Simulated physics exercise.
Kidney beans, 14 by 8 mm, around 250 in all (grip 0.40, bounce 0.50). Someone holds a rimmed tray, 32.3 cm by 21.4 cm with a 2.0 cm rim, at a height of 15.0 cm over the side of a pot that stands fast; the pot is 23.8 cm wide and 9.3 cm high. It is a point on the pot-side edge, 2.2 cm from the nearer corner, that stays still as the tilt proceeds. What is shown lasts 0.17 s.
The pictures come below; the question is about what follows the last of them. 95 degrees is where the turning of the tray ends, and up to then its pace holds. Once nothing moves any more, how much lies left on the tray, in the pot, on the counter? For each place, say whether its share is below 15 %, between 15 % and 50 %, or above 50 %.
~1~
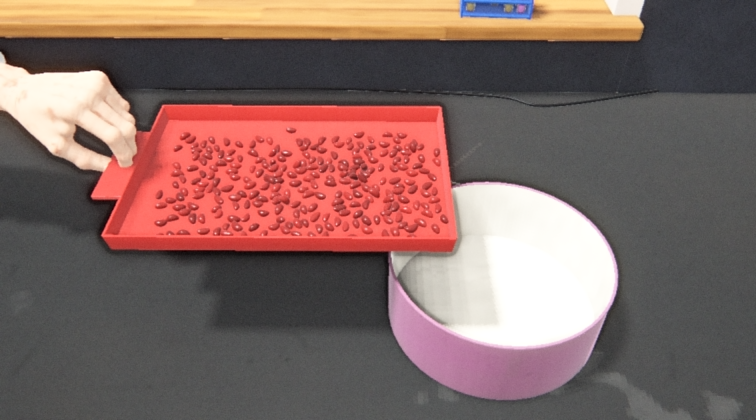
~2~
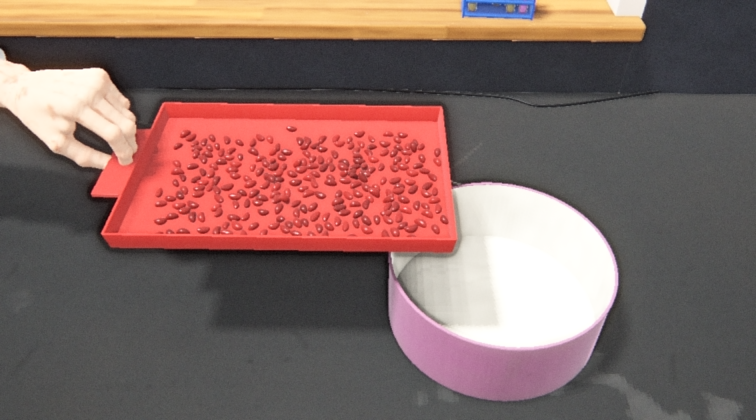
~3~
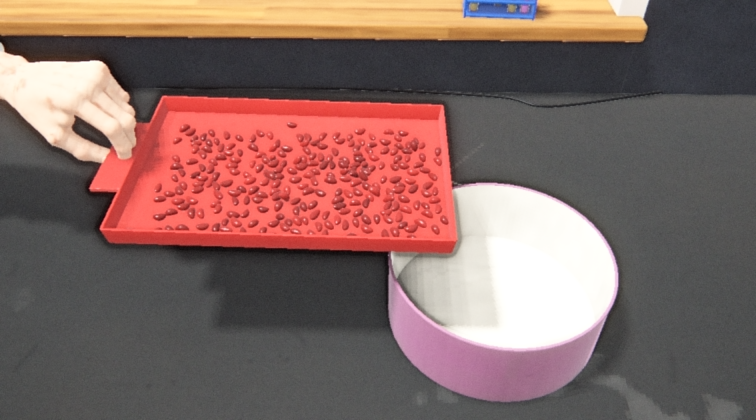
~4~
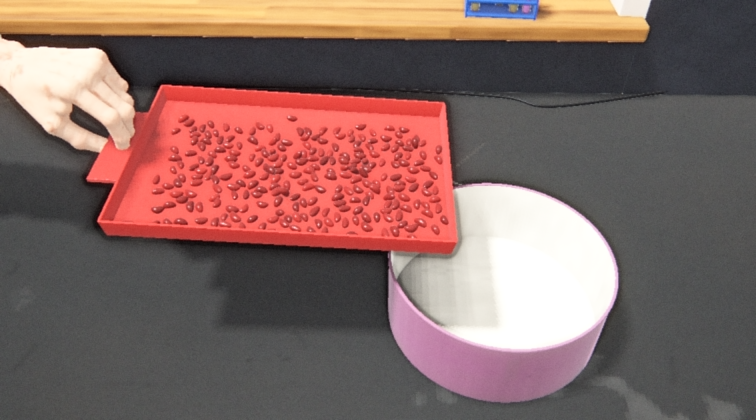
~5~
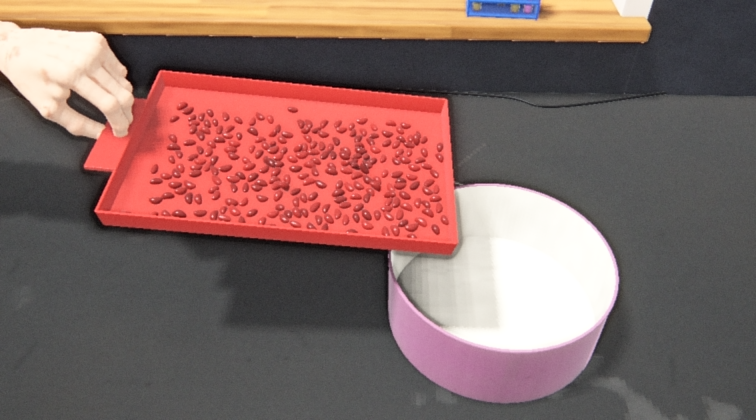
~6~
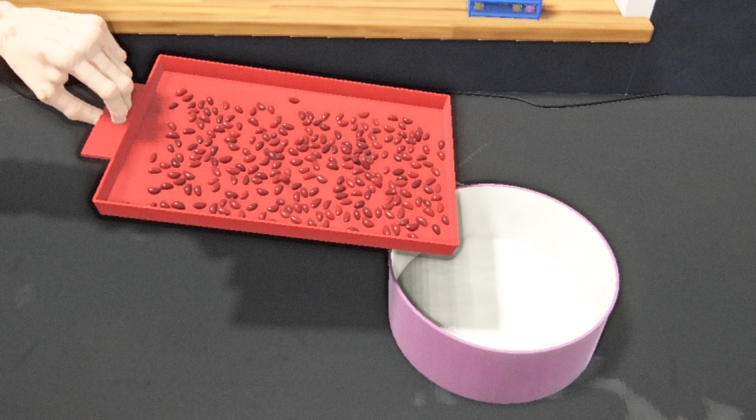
Left on the tray: Below 15 %; pot: Above 50 %; counter: Below 15 %.
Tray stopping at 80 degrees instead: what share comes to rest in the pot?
Roughly 90 %.
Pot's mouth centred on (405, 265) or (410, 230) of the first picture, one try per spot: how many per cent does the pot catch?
Near 85 and 20 percent, one try each.
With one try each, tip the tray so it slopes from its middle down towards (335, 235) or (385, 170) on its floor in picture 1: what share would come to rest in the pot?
50 and 65 %.
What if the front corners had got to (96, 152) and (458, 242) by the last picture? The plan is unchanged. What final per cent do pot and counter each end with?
Final per cent - pot 95, counter 0.
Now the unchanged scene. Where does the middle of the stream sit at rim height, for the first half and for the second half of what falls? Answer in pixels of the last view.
Early half: About (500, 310); late half: (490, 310).
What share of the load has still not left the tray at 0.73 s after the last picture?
Some 65 per cent of the load.
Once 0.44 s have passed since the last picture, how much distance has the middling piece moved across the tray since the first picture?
6 cm.
Then, 0.44 s after the last picture, tilt 51 degrees; the tray holds 100 %, the pot 0 %.
Then, 0.73 s after the last picture, tilt 78 degrees; the tray holds 65 %, the pot 20 %.
Then, 1.12 s after the last picture, tilt 95 degrees; the tray holds 5 %, the pot 95 %.
In the end, tray 0 %, pot 100 %, counter 0 %.
